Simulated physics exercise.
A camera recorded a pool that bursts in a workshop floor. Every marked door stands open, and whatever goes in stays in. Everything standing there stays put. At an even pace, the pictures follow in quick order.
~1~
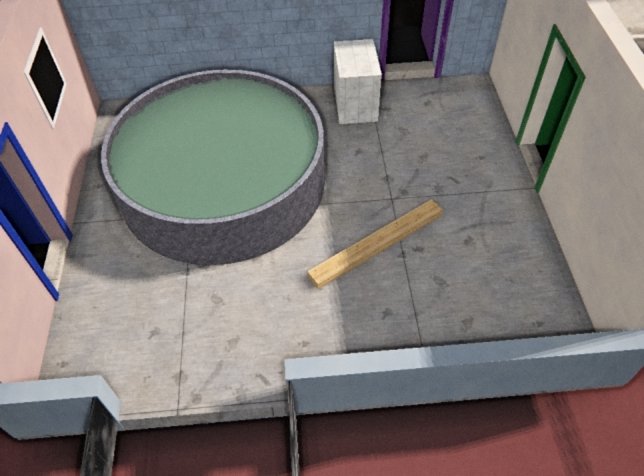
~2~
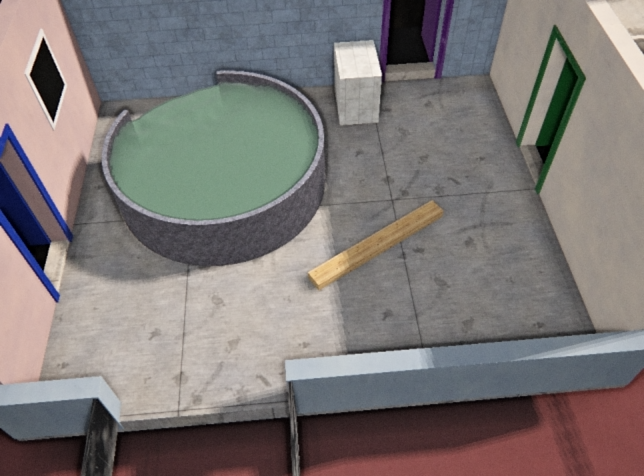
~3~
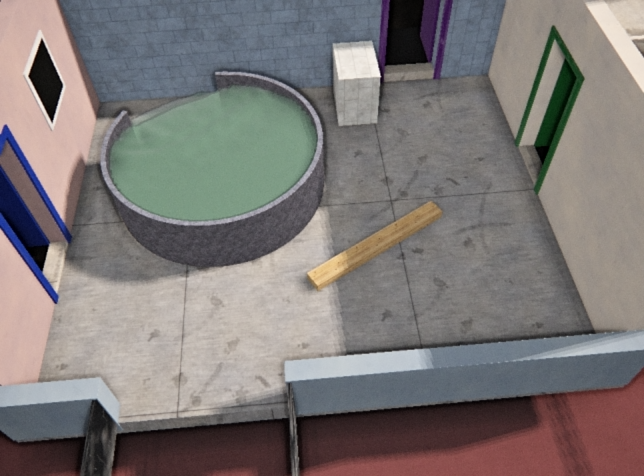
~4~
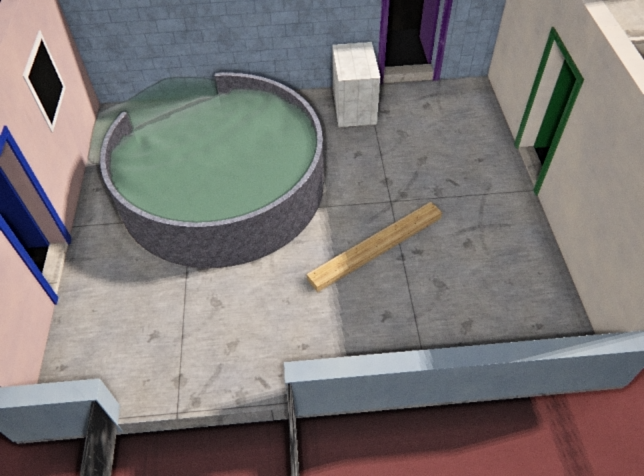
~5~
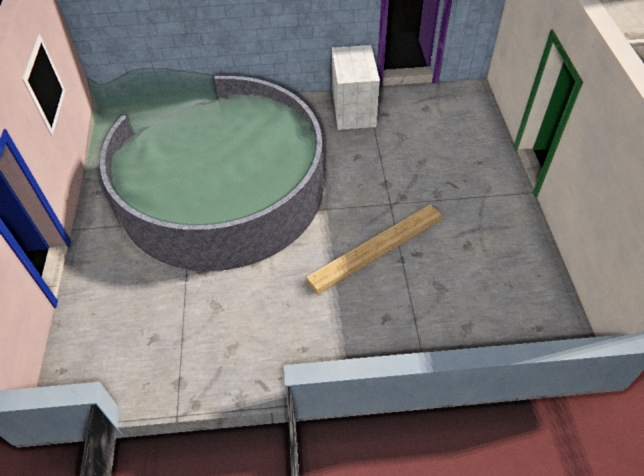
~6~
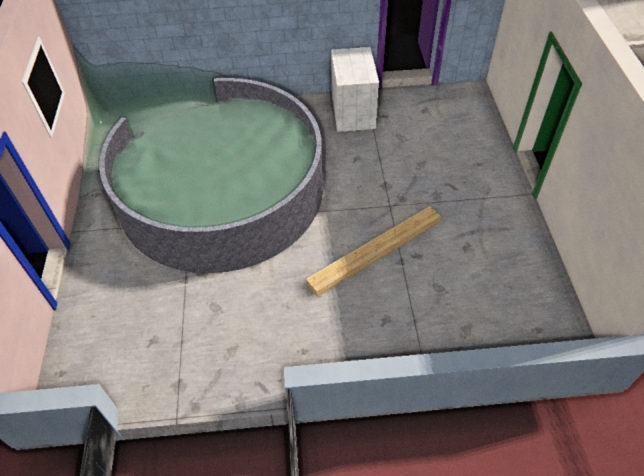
A grey-floored, roofless workshop is seen from high above, with a blue brick back wall and pinkish and cream side walls. A round, dark stone pool of green water stands at left, near a white block, a wooden beam, and blue, purple and green doorframes. The pool's far rim opens and water pours out behind, spreading against the back-left walls, while the view barely shifts.
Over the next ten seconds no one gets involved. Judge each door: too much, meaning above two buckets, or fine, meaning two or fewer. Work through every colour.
Blue door: Too much, purple door: Fine, green door: Too much.
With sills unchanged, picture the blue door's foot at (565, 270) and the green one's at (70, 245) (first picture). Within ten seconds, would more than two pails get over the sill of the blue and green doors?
As I see it, the blue one crosses the line; the green one crosses the line.
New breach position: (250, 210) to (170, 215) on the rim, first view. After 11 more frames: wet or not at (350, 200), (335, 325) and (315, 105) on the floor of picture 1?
One after the other: Not flooded, awash, no water.
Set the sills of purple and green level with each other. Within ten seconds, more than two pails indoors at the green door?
Green: Stays within bounds.
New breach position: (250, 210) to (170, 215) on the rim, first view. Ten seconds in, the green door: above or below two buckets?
Note: Green falls short.
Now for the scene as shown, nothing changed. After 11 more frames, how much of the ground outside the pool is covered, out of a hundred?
My best guess is some 35 %.
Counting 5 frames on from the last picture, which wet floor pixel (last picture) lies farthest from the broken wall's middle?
I reckon the front has reached (413, 87) by then.
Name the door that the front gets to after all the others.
Answer is the door marked green.
A moment on, water covers 20 % of the floor; the blue door not reached, the purple door wet at the sill, nothing in, the green door not reached.
Next, water covers 35 % of the floor; the blue door under two buckets in, the purple door wet at the sill, nothing in, the green door not reached.
Then, water covers 60 % of the floor; the blue door over two buckets in, the purple door wet at the sill, nothing in, the green door not reached.
Later, water covers 90 % of the floor; the blue door far over two buckets in, the purple door wet at the sill, nothing in, the green door under two buckets in.
In the end, water covers 95 % of the floor; the blue door far over two buckets in, the purple door wet at the sill, nothing in, the green door far over two buckets in.
